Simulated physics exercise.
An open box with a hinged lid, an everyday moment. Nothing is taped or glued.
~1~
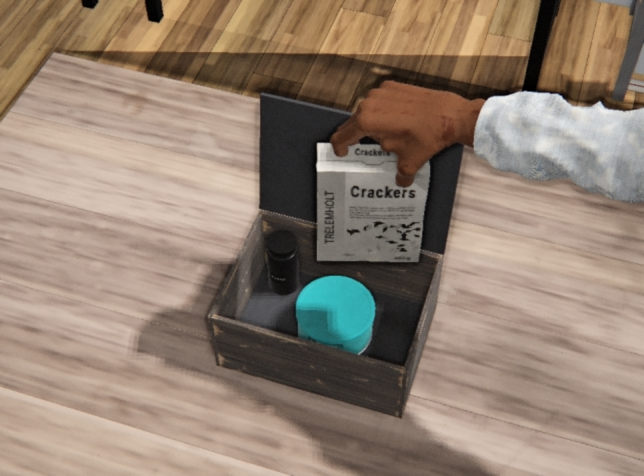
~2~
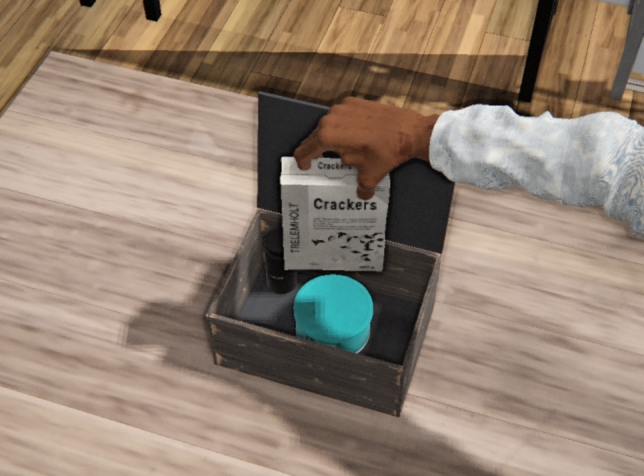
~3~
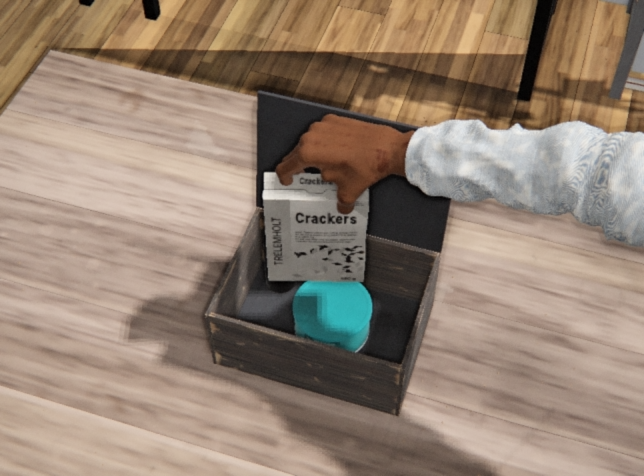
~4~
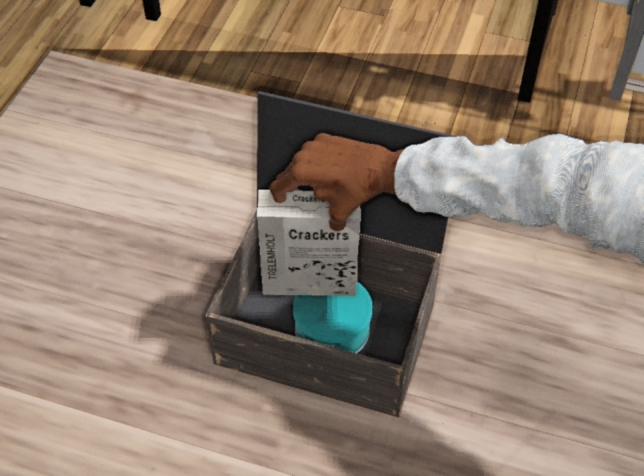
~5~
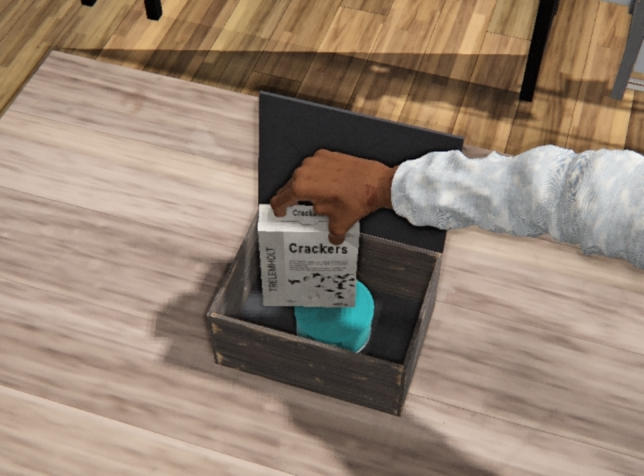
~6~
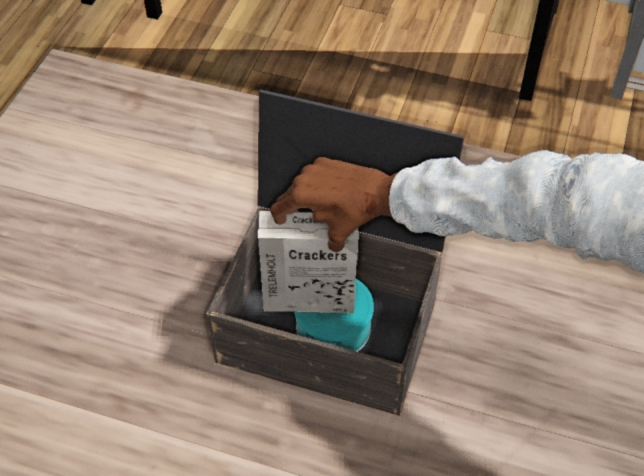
A hand in a pale sleeve held a white packet of crackers over an open wooden box, moved it left in front of a black shaker, then lowered it inside behind a turquoise-lidded container, still gripping it.
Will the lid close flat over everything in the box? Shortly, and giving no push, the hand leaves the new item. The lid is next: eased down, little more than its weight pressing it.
No.
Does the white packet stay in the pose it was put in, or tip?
Result: It leans over.
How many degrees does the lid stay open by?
Near 16° up from the rim.
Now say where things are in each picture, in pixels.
The first picture shows on its way; white packet (370, 206); black shaker (283, 263).
The second picture shows on its way; white packet (334, 217); black shaker (281, 262).
The third picture shows on its way; white packet (316, 230).
The fourth picture shows on its way; white packet (310, 246).
The fifth picture shows on its way; white packet (309, 258).
The sixth picture shows put in, still held; white packet (309, 265).
Then, 1.60 s after the last picture, lid 62° above the rim.
Then, 3.10 s after the last picture, lid 26° above the rim; white packet tipped 53° from how it was near (295, 317).
At rest, lid 16° above the rim; tipped over in the box, white packet; the other 2 in place. Seen from the same camera at the end, white packet near (297, 314).
